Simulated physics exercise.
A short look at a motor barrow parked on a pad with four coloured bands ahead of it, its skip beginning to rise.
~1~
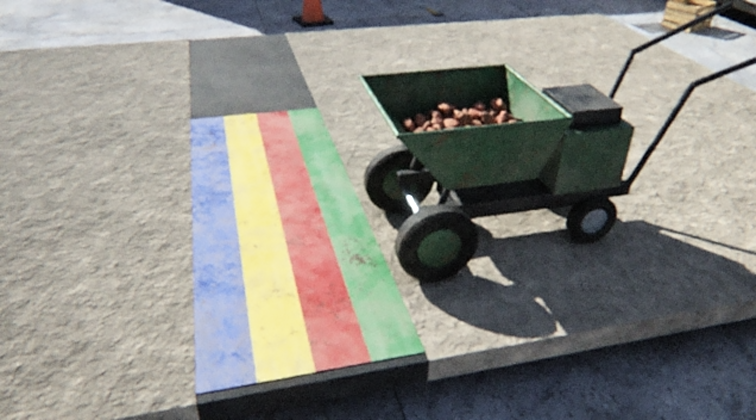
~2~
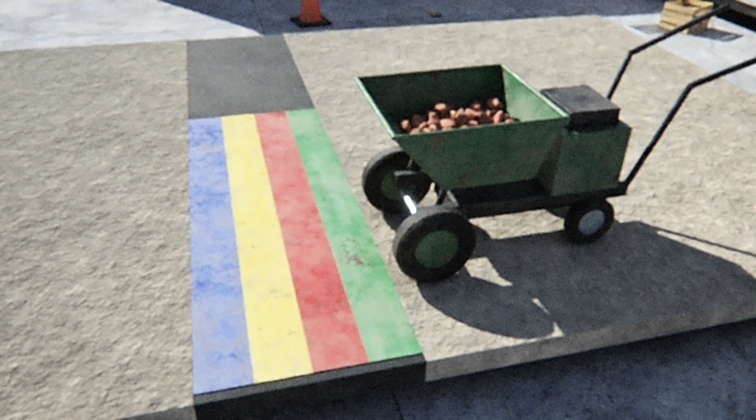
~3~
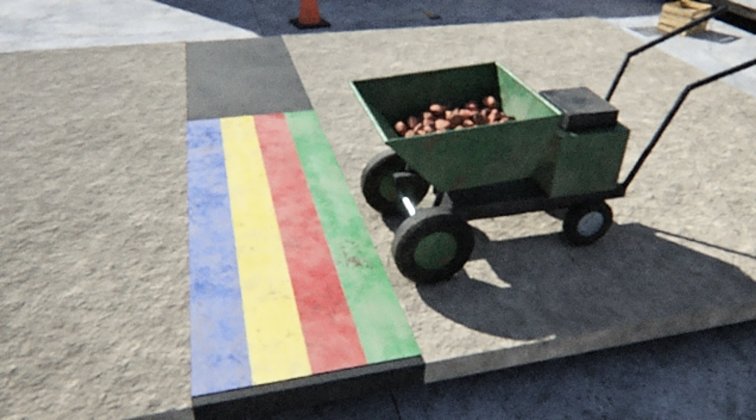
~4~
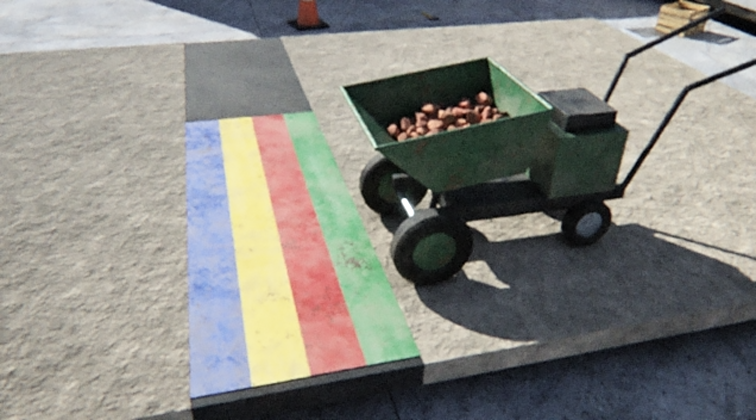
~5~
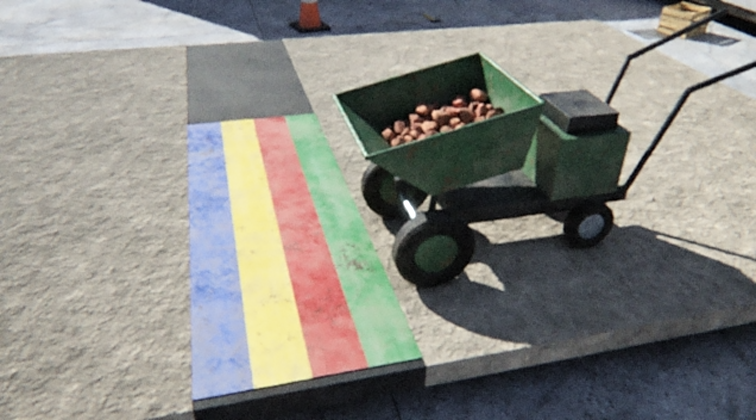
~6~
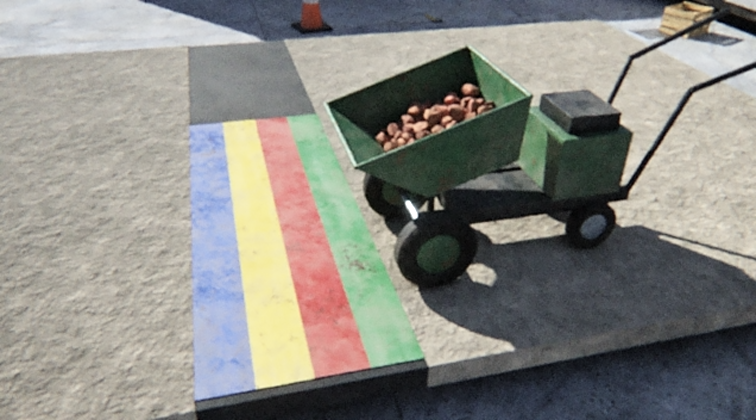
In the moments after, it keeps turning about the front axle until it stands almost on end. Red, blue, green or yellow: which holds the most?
The yellow strip carries the most.
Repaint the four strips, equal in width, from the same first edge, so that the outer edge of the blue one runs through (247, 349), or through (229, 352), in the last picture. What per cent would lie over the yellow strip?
Roughly 20 per cent, and 30 per cent.
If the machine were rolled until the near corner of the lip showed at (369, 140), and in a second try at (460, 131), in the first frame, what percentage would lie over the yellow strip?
About 20 and 20 per cent.
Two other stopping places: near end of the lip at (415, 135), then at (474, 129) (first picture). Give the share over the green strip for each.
About 0 and 20 per cent.
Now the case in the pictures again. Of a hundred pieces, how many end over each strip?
In per cent, green strip 0, red strip 5, yellow strip 40 and blue strip 25.
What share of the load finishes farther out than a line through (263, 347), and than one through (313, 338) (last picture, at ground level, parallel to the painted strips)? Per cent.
About 40 and 70 per cent.
Soon after the last picture, skip tipped steeply; all in the skip.
A little later, skip tipped right over; most in the skip; a stray few over the red strip; a small part over the yellow strip; a stray few over the blue strip.
Later still, skip tipped right over; about a quarter in the skip; a stray few over the red strip; about half over the yellow strip; about a quarter over the blue strip; a small part off the paint.
At rest, skip tipped right over; about a quarter in the skip; none over the green strip; a small part over the red strip; about a third over the yellow strip; about a quarter over the blue strip; a small part off the paint.
